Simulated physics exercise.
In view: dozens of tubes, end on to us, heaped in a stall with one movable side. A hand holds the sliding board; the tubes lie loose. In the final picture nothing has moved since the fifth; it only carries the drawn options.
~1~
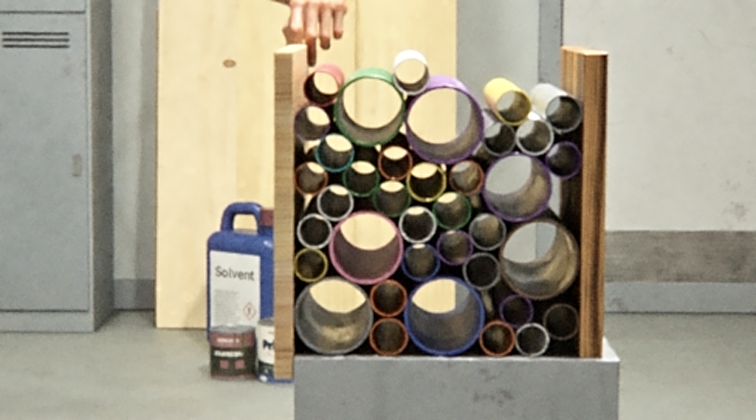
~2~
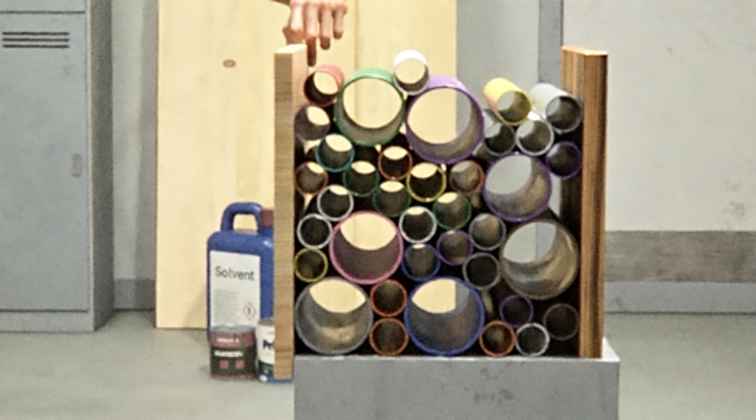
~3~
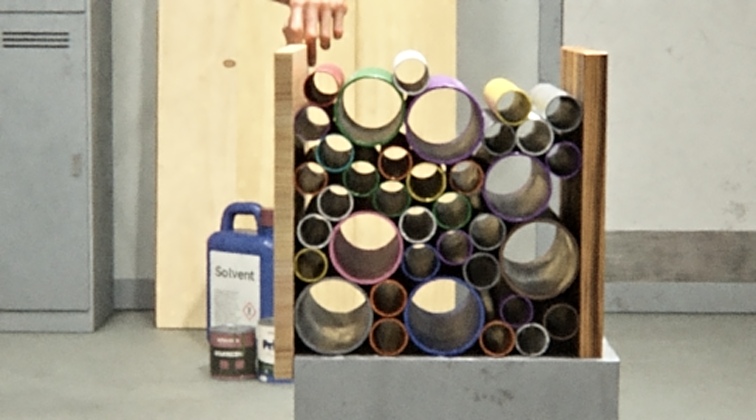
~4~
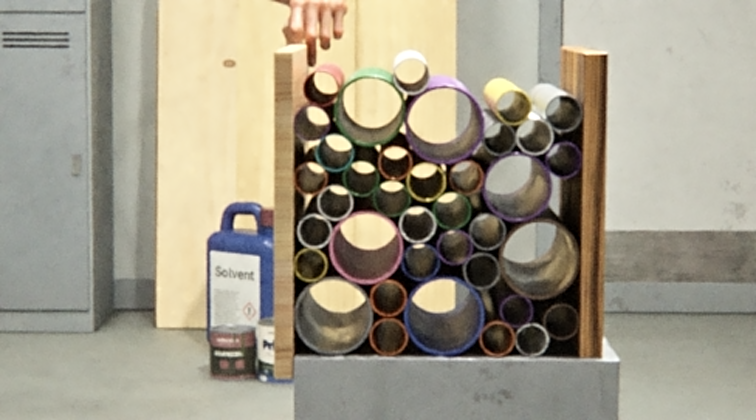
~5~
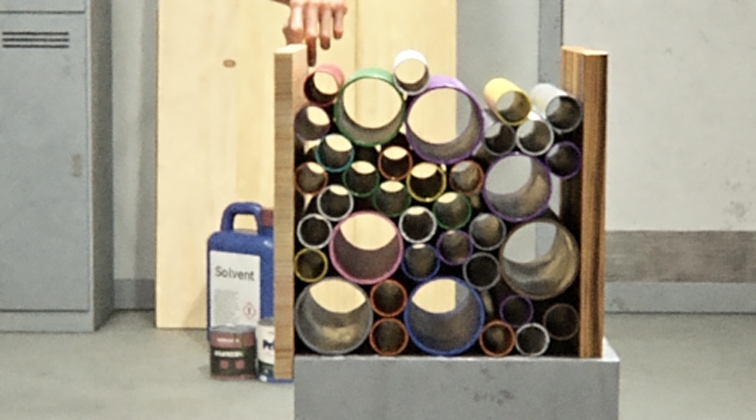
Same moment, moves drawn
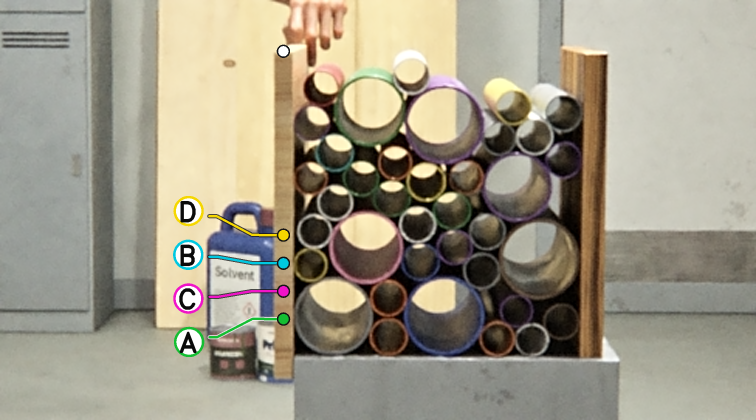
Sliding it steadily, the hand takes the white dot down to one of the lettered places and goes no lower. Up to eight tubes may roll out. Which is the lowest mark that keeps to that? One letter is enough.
Stop at D.
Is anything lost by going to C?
At C: Yes.
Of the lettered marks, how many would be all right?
One of them.
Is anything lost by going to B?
At B: Yes.
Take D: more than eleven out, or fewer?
At D, fewer than eleven.
On the copy, A at (284, 319); B at (284, 263); C at (284, 291); D at (284, 235); the white dot at (284, 51).
On D. First, top of the board (294, 131).
Then, top of the board (294, 221).
Finally, top of the board (294, 234), six out over the board.
By contrast, A more than eight out over the board; B more than eight out over the board; C more than eight out over the board.
